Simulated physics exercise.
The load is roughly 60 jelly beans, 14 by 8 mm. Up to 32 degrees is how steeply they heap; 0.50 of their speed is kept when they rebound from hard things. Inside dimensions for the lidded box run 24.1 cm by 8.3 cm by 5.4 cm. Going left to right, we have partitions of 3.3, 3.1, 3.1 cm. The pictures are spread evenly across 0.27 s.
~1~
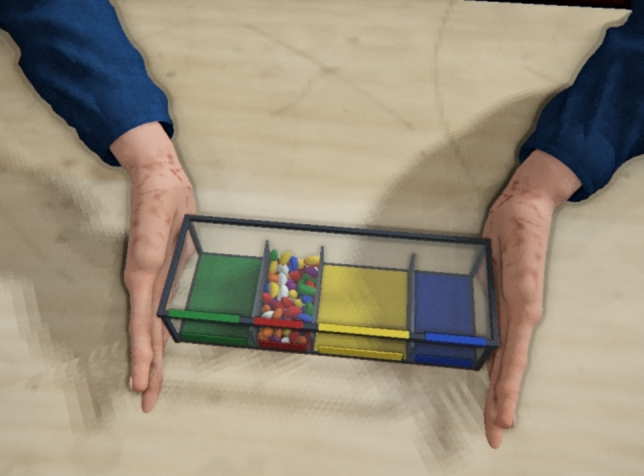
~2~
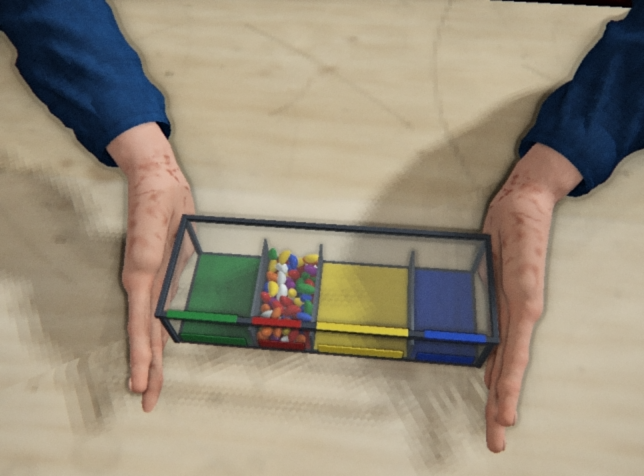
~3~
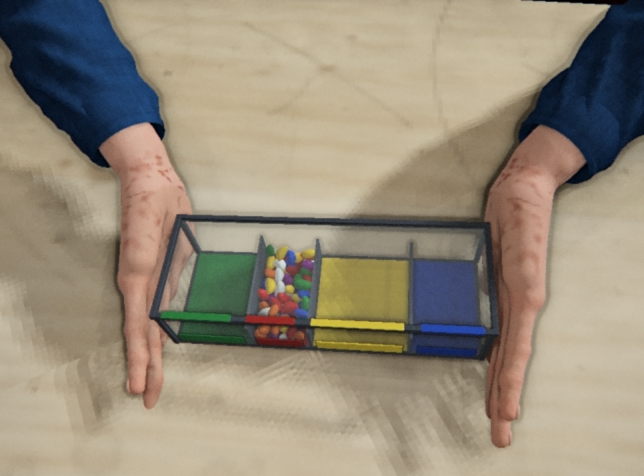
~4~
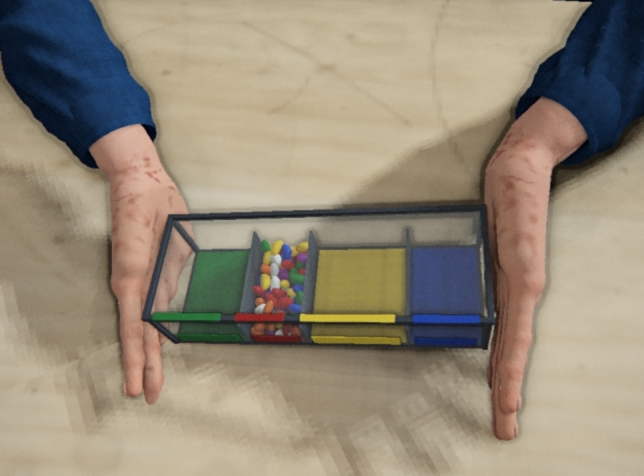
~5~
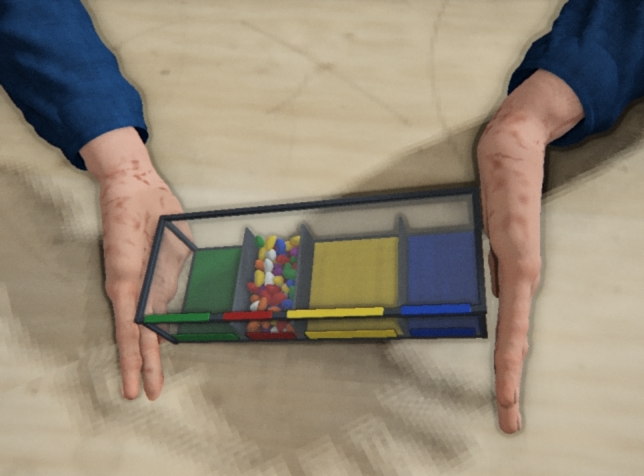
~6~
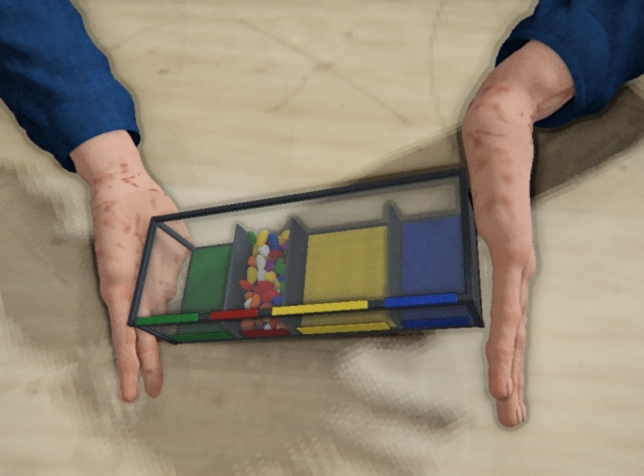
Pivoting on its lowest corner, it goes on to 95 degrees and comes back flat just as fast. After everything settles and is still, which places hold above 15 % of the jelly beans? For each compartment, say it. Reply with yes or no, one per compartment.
Red yes, blue no, green yes, yellow no.
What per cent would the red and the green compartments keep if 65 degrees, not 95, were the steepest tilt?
In that case red 95; green 5.
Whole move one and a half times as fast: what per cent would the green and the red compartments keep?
The green compartment gets 60 % while the red one gets 40 %.
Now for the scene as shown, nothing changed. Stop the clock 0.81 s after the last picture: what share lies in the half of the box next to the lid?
I'd say around 50 percent of the pieces.
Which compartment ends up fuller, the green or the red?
Fuller: Green.
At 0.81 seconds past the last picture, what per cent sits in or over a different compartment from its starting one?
At that time I'd say around 25 per cent.
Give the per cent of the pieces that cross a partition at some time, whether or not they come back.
Close to 65 percent.
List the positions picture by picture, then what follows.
Box tilt 0 degrees, front corners at (163, 312) and (492, 342); red 100 %, in the first frame.
Box tilt 1 degrees, front corners at (161, 312) and (493, 339), in the second frame.
Box tilt 5 degrees, front corners at (156, 314) and (492, 330), lowest corner left front, in the third frame.
Box tilt 11 degrees, front corners at (149, 316) and (488, 318), lowest corner left front, in the fourth frame.
Box tilt 16 degrees, front corners at (141, 318) and (480, 307), lowest corner left front, in the fifth frame.
Box tilt 22 degrees, front corners at (134, 321) and (467, 295), lowest corner left front; red 100 %, in the sixth frame.
Then, 0.81 s after the last picture, tilt 94 degrees; red 75 %, green 25 %.
Then, 1.35 s after the last picture, tilt 40 degrees; red 35 %, green 65 %.
Then, 1.94 s after the last picture, tilt 0 degrees; red 35 %, green 65 %.
In the end, red 35 %, blue 0 %, green 65 %, yellow 0 %.
